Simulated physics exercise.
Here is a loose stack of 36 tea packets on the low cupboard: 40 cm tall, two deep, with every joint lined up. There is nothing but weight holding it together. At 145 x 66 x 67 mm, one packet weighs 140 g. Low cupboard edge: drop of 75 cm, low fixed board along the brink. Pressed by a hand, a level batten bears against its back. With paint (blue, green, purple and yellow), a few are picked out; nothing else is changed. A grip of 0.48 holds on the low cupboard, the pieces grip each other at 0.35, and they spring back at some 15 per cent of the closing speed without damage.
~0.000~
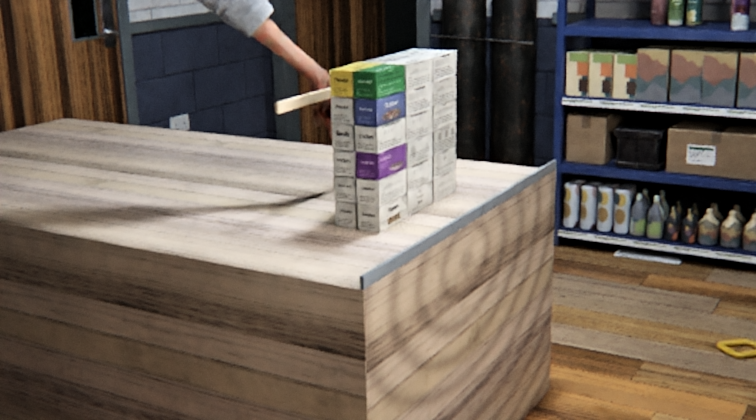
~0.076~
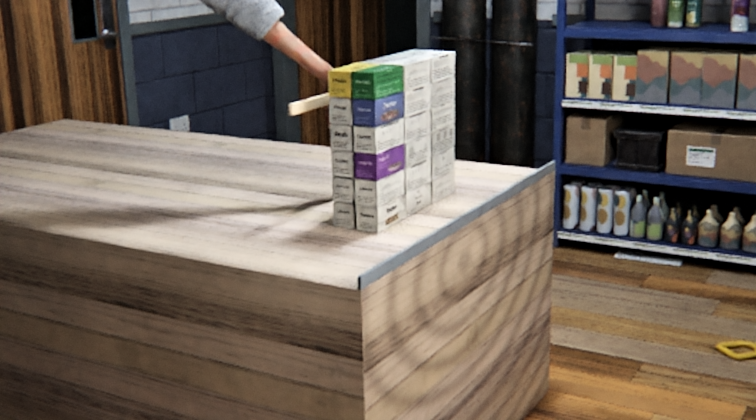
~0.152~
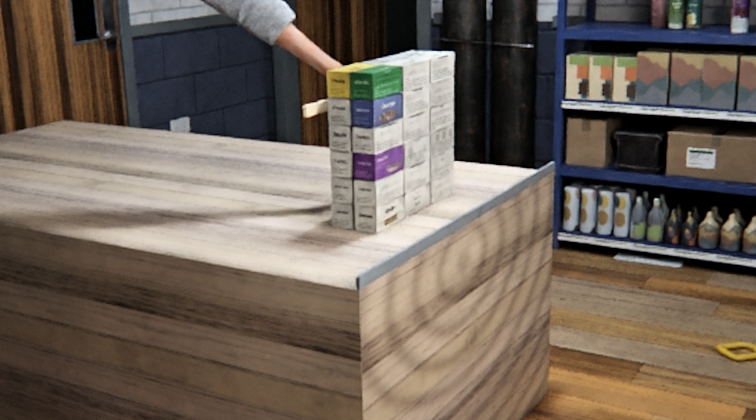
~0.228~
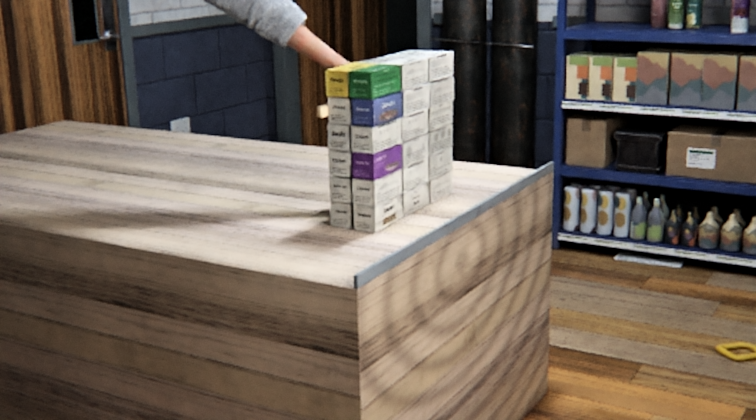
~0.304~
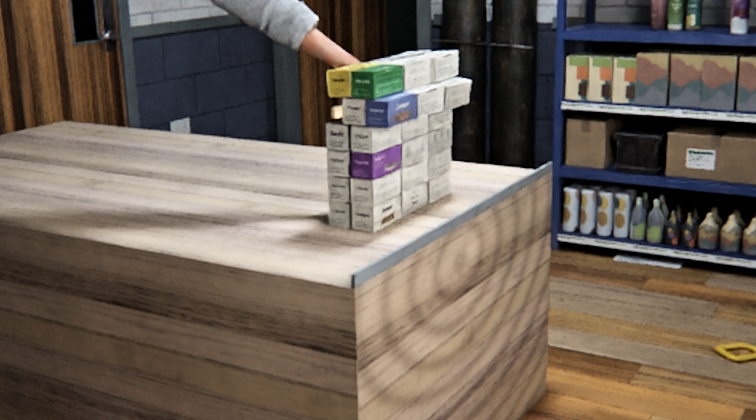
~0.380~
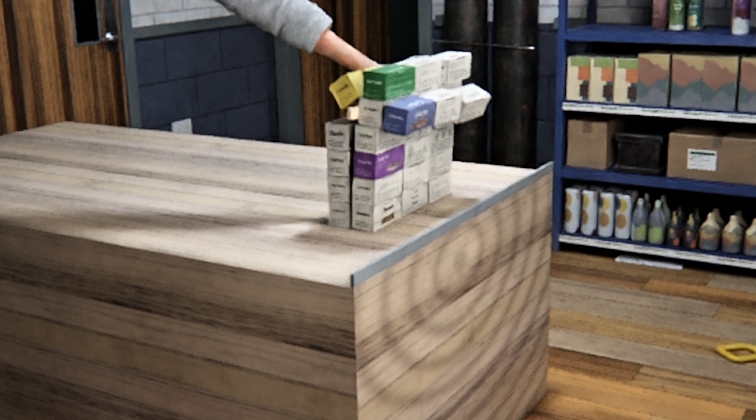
In the video, a hand pushes a wooden batten toward a block of small stacked boxes on a wooden cupboard, then presses into its upper part, shifting the upper boxes rightward, with the yellow and blue ones tilting.
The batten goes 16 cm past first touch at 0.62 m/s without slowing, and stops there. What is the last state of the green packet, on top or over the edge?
At the finish it is down the drop.
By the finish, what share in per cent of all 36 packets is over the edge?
I'd put it at roughly 40 per cent of them.
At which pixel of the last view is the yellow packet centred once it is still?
Around (374, 193).
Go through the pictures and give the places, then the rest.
In the first picture (we follow the side turned to the camera; the camera moves round a little), batten (277, 108) 14 cm from the stack; green packet (391, 82); blue packet (392, 109); yellow packet (341, 84); no piece has moved.
In the second picture, batten (290, 110) 9 cm from the stack; green packet (390, 82).
In the third picture, batten (305, 112) 42 mm from the stack; green packet (388, 83).
In the fourth picture, batten (319, 112) 5 mm in; green packet (387, 82); 2 stirred so far.
In the fifth picture, batten (333, 113) 52 mm in; green packet (389, 82) displaced 12 mm; blue packet (403, 110) displaced 50 mm; steepest lean 8°, the packet at (381, 60); 12 stirred so far.
In the sixth picture, batten (349, 114) 10 cm in; green packet (401, 84) tipped 4°; yellow packet (344, 92) tipped 33°; blue packet (422, 118) tipped 9°; 21 stirred so far.
Around 0.48 s, none of the 36 packets over the edge, 23 disturbed; green packet tipped 15°; yellow packet on its side.
Around 0.70 s, 3 of the 36 packets over the edge; green packet on its side; purple packet tipped 36°.
Around 0.90 s, 10 of the 36 packets over the edge; green packet upside down; purple packet on its side.
Around 1.20 s, 14 of the 36 packets over the edge; green packet on its side; blue packet on its side.
Finally (1.4 s), 14 of the 36 packets over the edge; green packet tipped 70°, 1.03 m lower; blue packet on its side; yellow packet tipped 60°, 28 cm lower.
